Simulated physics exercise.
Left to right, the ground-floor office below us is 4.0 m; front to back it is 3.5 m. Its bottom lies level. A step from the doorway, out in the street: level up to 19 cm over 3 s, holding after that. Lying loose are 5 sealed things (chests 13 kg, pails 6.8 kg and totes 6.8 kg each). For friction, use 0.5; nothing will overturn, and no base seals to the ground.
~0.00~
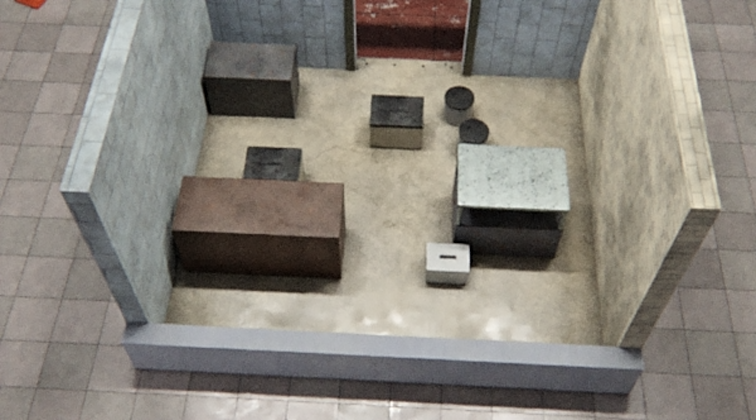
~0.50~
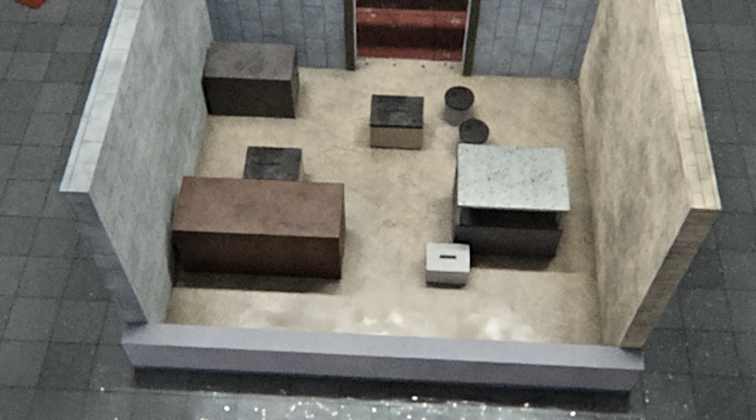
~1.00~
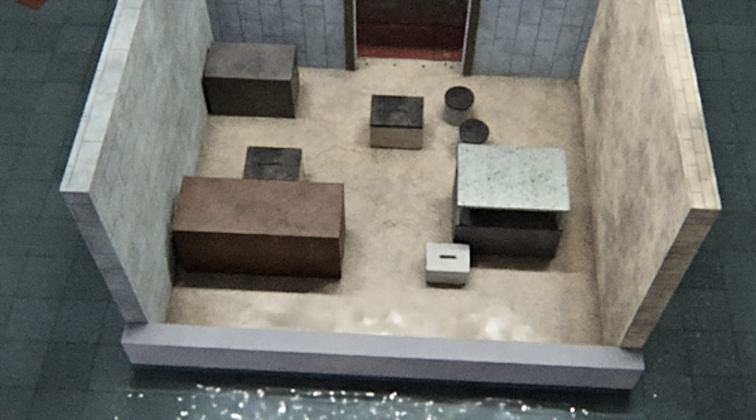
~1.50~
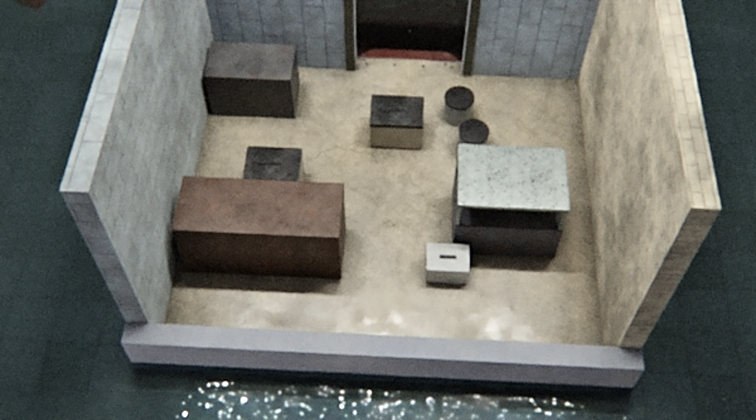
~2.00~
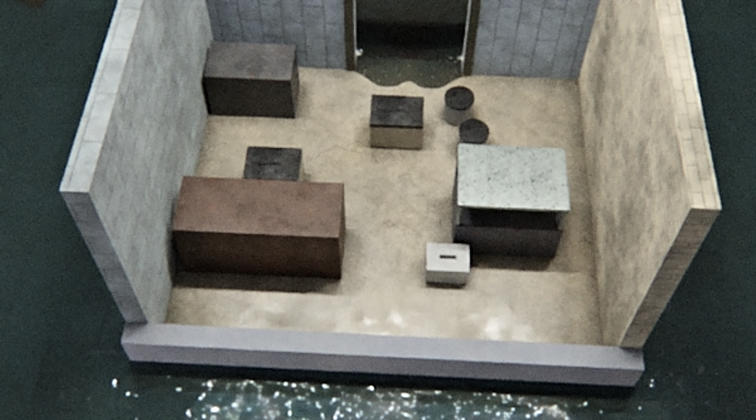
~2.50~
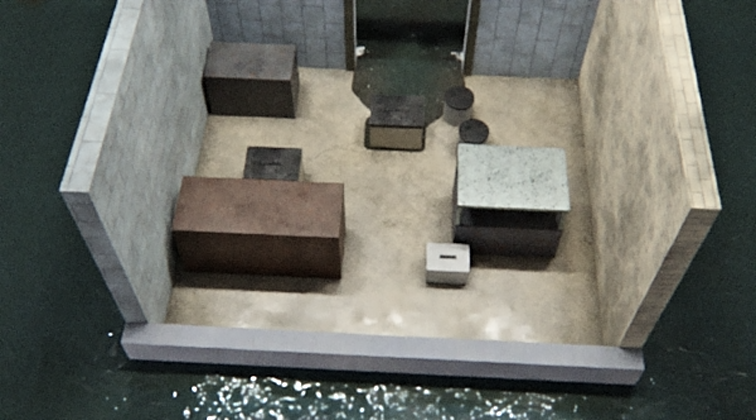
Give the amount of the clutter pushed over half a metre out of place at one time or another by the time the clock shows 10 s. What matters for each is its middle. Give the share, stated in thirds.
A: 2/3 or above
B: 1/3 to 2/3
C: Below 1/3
Answer: A.
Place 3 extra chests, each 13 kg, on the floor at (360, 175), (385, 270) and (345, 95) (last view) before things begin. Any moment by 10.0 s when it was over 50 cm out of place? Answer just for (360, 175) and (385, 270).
The first: Farther. The second: Farther.
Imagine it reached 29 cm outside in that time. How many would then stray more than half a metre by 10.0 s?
In that case the number is 5.
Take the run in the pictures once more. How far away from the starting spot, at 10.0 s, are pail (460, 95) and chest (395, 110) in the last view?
They sit 60 cm and 250 cm away, in the order given.
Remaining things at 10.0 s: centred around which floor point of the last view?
I'd say about (423, 204) in the last view.
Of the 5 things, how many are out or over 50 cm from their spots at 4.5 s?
2 in all.
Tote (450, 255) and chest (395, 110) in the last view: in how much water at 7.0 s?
Depths: Near 3 cm, then near 6 cm.
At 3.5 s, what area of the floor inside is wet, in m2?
Close to 3.0 m2, I'd say.
After 3.5 s 0 of 5 are over 50 cm from their spots; 0 afloat.
After 4.5 s 2 of 5 are over 50 cm from their spots; 0 afloat.
After 7.0 s 5 of 5 are over 50 cm from their spots; 1 afloat.
After 10.0 s 4 of 5 are over 50 cm from their spots, and 5 have been at some point; 3 afloat.
